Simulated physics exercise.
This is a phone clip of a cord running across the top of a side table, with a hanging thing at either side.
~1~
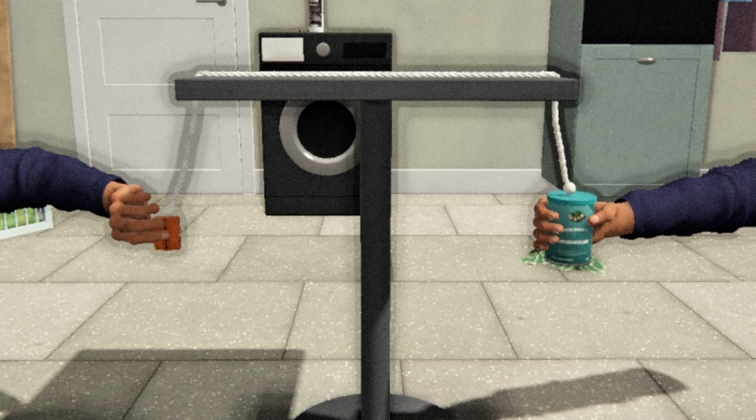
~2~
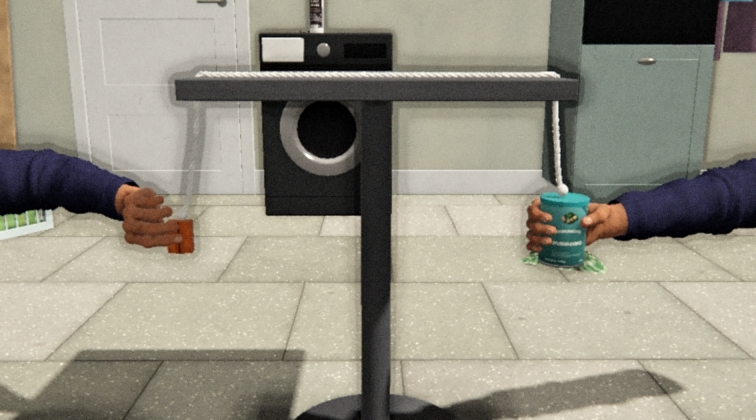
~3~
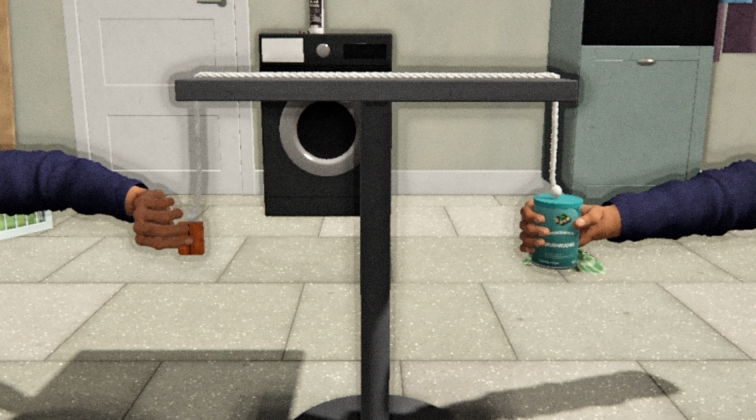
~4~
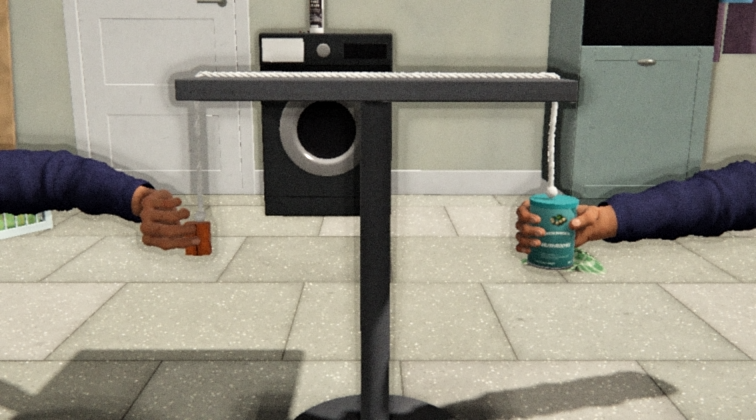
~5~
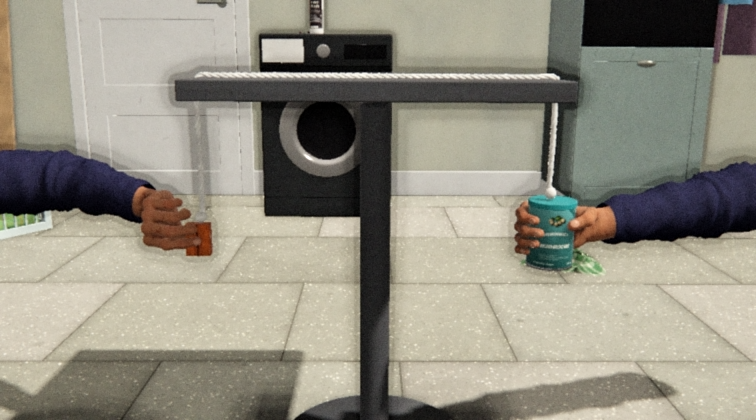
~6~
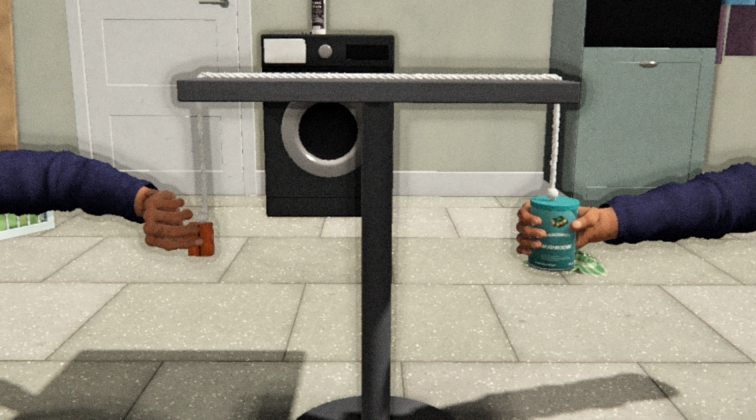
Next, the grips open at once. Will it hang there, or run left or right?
Off to the right.
Then, 0.62 s later than the last view, left matchbox where it was; right tin down on the floor.
Then, 1.08 s later than the last view, left matchbox higher near (61, 166); right tin down on the floor.
Finally, left matchbox down on the floor; right tin down on the floor. The cord runs down on the right.
